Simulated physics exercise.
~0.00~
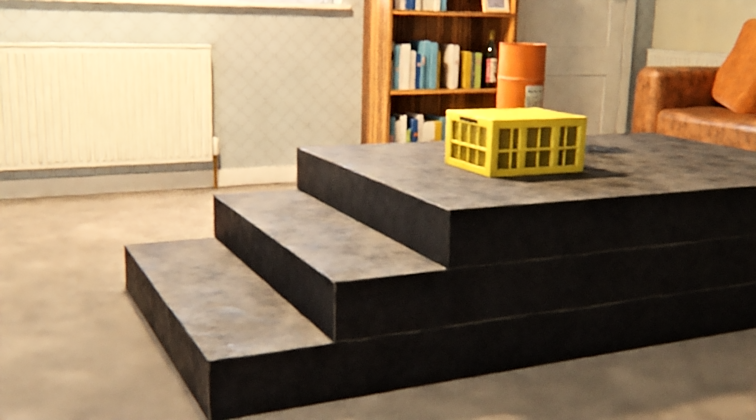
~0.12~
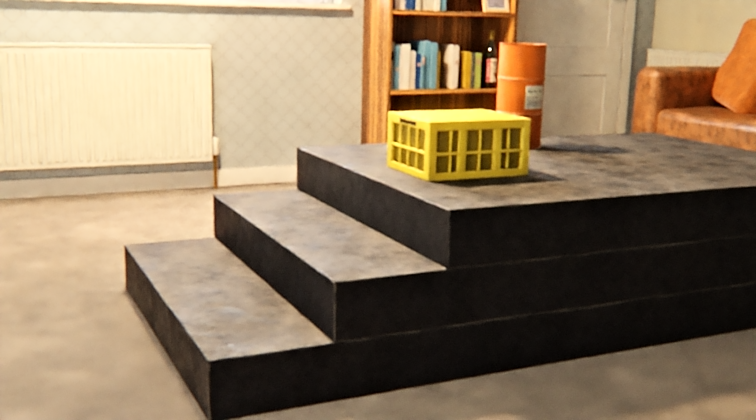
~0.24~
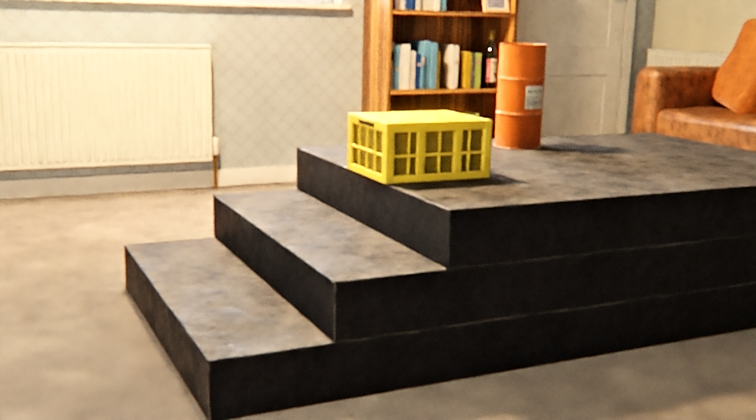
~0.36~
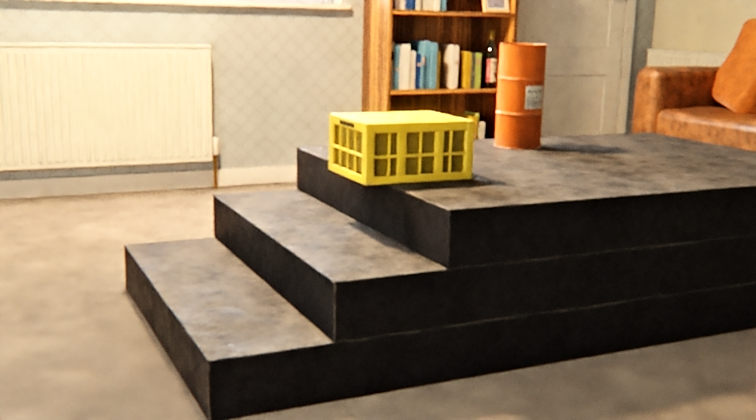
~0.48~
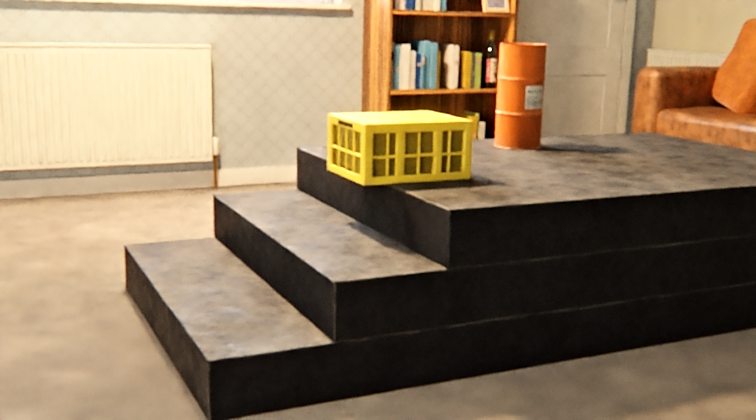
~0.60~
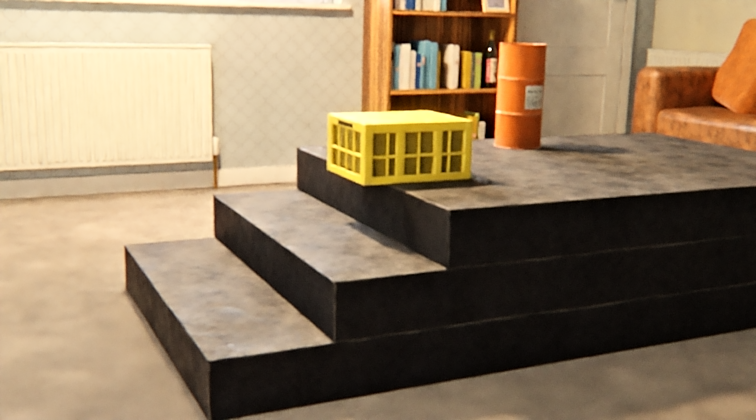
The yellow crate slides left across the landing and stops at the edge above the steps.
